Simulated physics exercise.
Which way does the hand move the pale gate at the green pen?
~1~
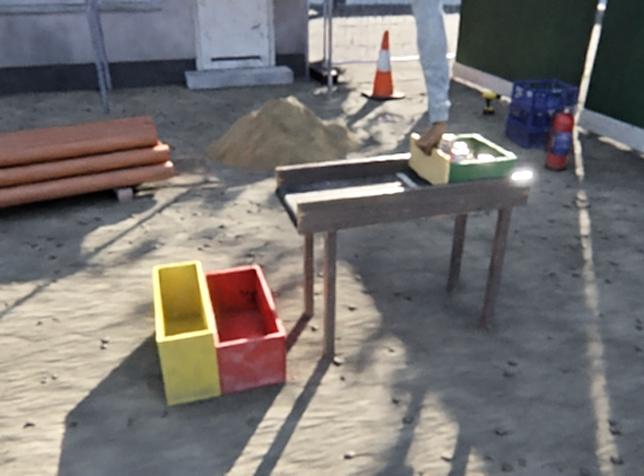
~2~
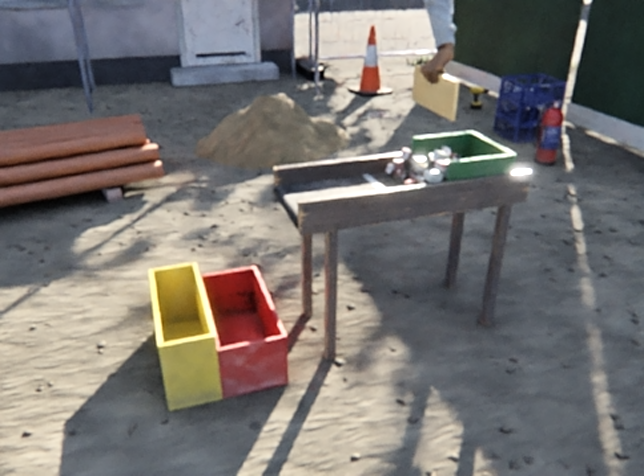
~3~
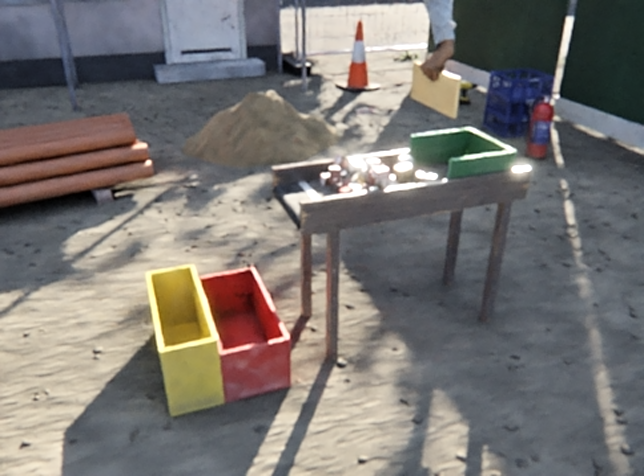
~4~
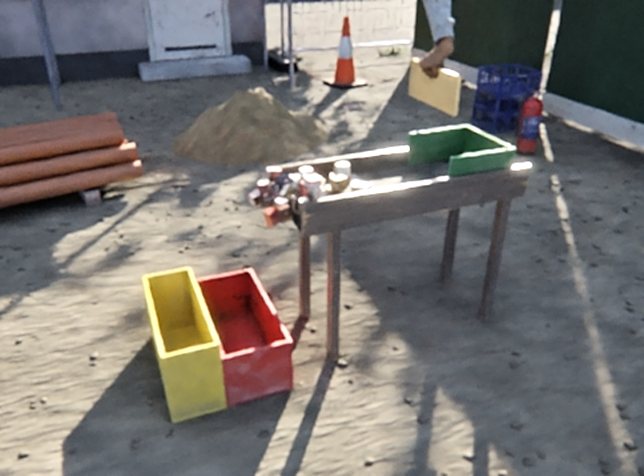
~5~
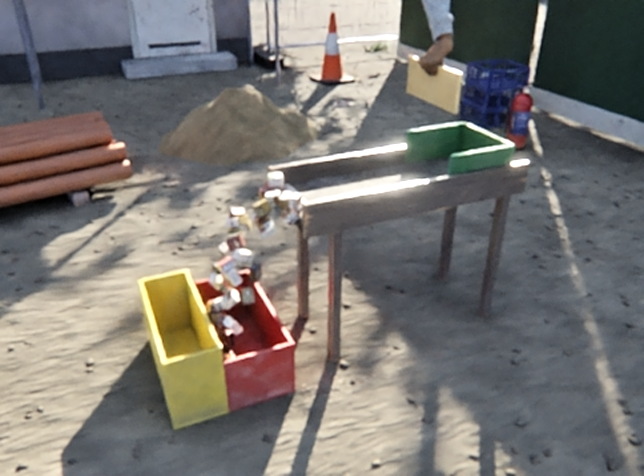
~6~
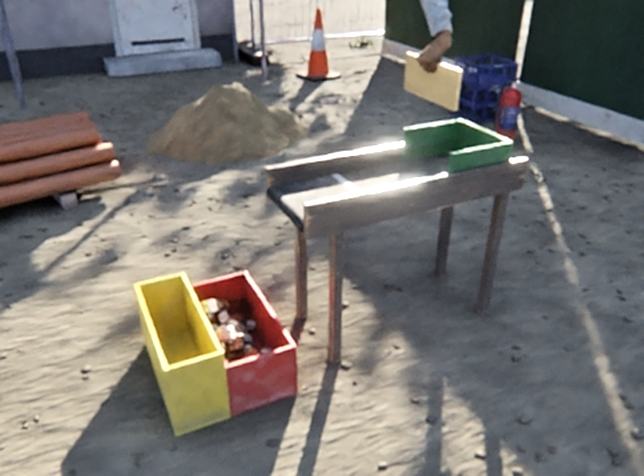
The hand moves the gate upward, lifting it clear of the belt.
We see a hand lift a pale gate from a green pen on a raised belt, letting a loose group of small cartons ride left and tumble off the end. A heap of them comes to rest in the red bin beside the yellow tub.
